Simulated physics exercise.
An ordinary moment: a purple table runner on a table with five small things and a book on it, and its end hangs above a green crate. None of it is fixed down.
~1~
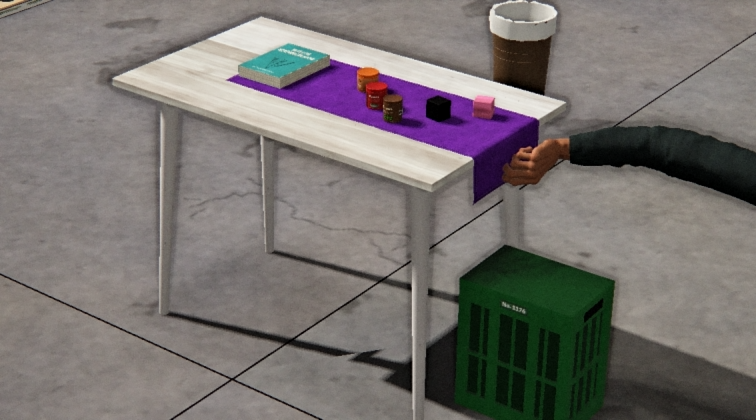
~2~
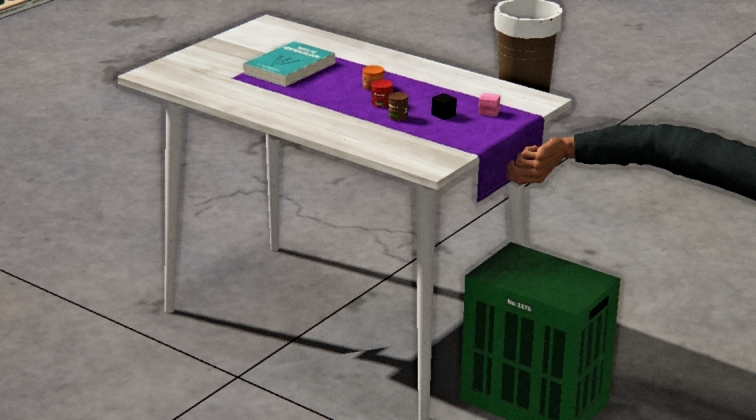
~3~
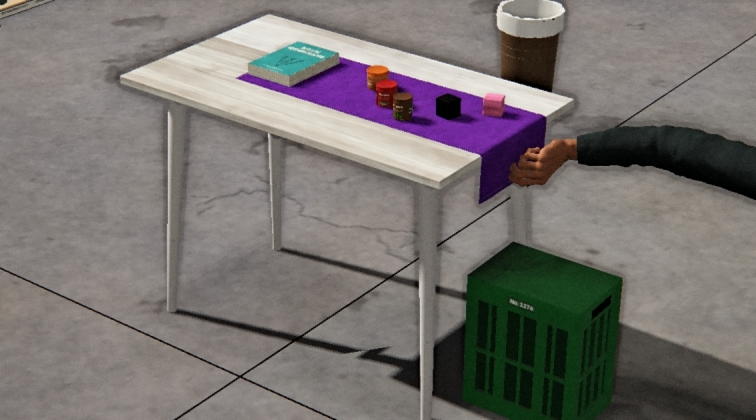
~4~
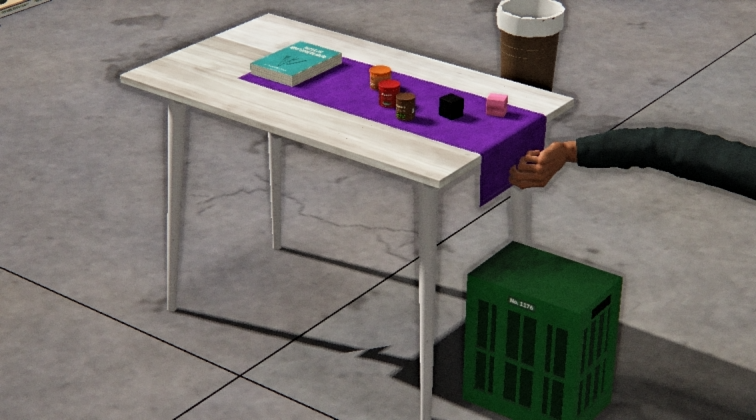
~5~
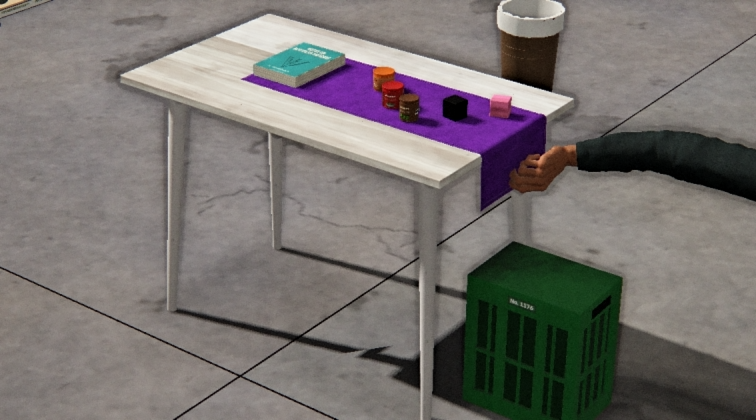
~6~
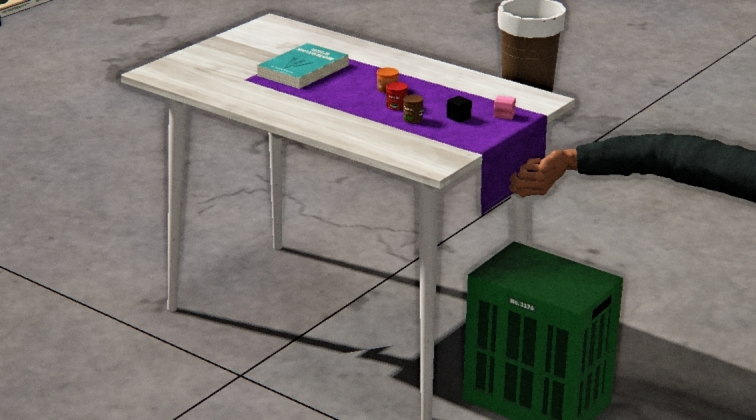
A hand held the hanging end of a purple runner and drew it slowly down a little above a green crate, and the book, three small pots and two cubes slid slightly right with it.
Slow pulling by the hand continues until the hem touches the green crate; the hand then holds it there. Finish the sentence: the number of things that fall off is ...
... two.
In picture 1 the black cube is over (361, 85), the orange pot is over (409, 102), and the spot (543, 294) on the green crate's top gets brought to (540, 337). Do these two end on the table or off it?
Outcome for the black cube: It stays. Outcome for the orange pot: It is lost.
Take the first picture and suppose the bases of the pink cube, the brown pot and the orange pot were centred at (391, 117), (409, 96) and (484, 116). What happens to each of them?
Outcome: Pink cube keeps its perch; brown pot keeps its perch; orange pot is gone.
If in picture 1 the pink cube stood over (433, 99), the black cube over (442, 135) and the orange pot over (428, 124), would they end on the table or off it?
Looking at each one, the pink cube remains in position, the black cube drops away and the orange pot drops away.
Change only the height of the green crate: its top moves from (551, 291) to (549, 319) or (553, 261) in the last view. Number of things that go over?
The count comes out 3 and 1.
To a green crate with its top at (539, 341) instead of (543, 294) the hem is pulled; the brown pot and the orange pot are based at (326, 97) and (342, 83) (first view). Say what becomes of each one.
The brown pot holds on; the orange pot survives.
A little later, hem near (512, 253); pink cube gone.
Next, hem on the crate; pink cube and black cube gone.
When it is over, hem on the crate; pink cube and black cube gone. Over the edge go two.
